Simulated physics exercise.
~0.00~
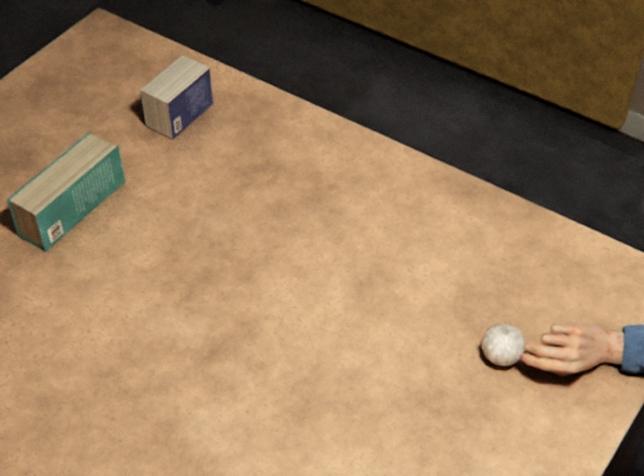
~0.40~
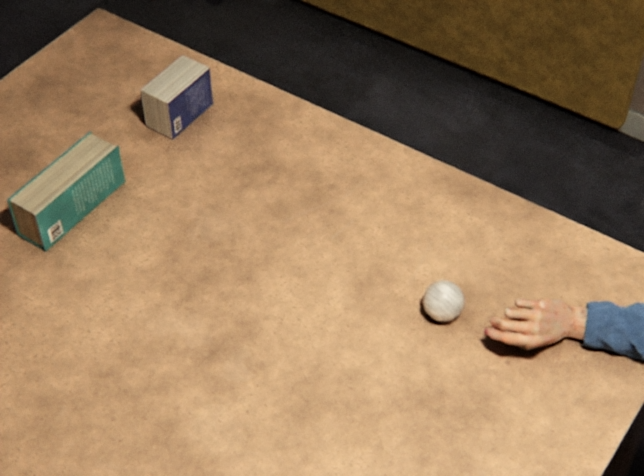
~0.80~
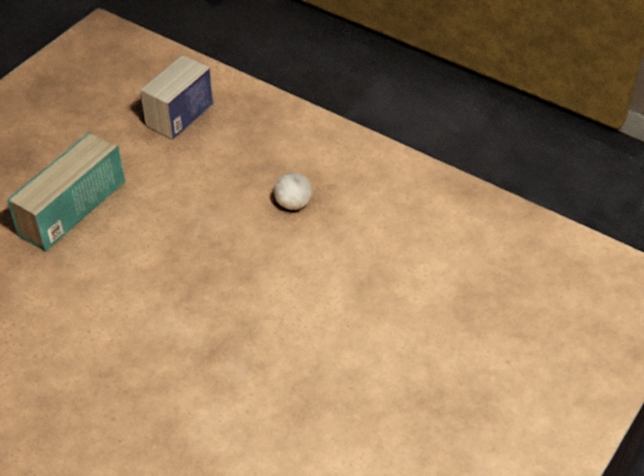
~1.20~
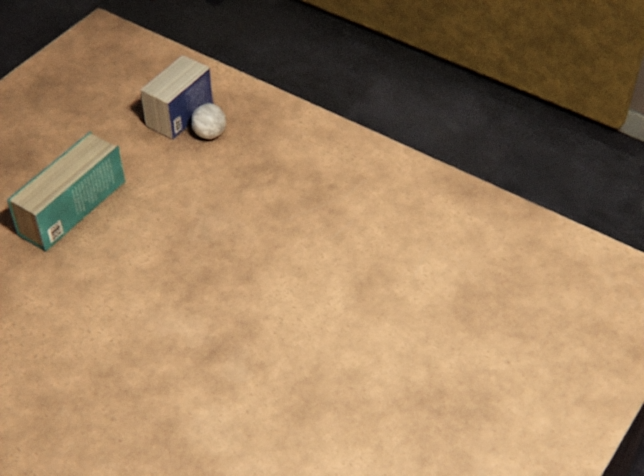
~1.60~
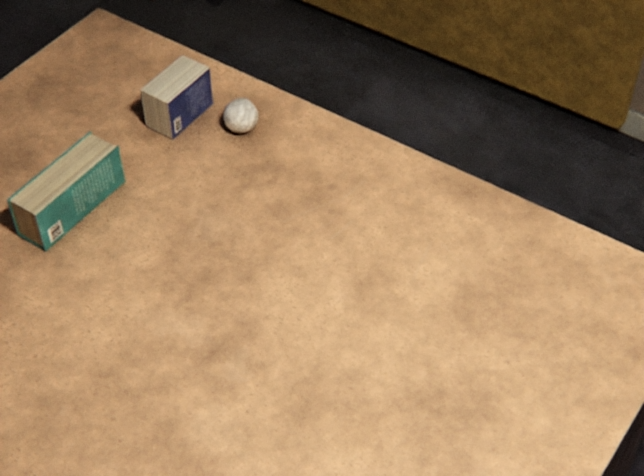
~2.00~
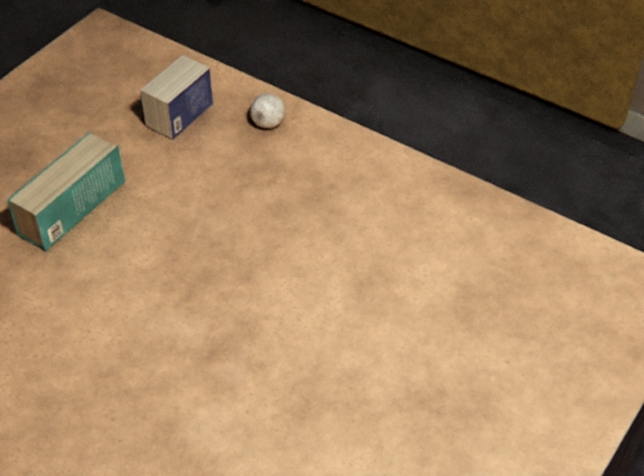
To begin with, a hand in a blue sleeve reaches in from the right behind a round, whitish ball-like object on a mottled tan surface, with a turquoise book and a blue book standing apart at the upper left. The hand lets go and draws back as the object rolls left and up. It carries on across the surface towards the gap between the books, the hand now out of view. Instead of passing through, it meets the face of the blue book. It bounces off and rolls a short way right, ending clear of the unmoved books.
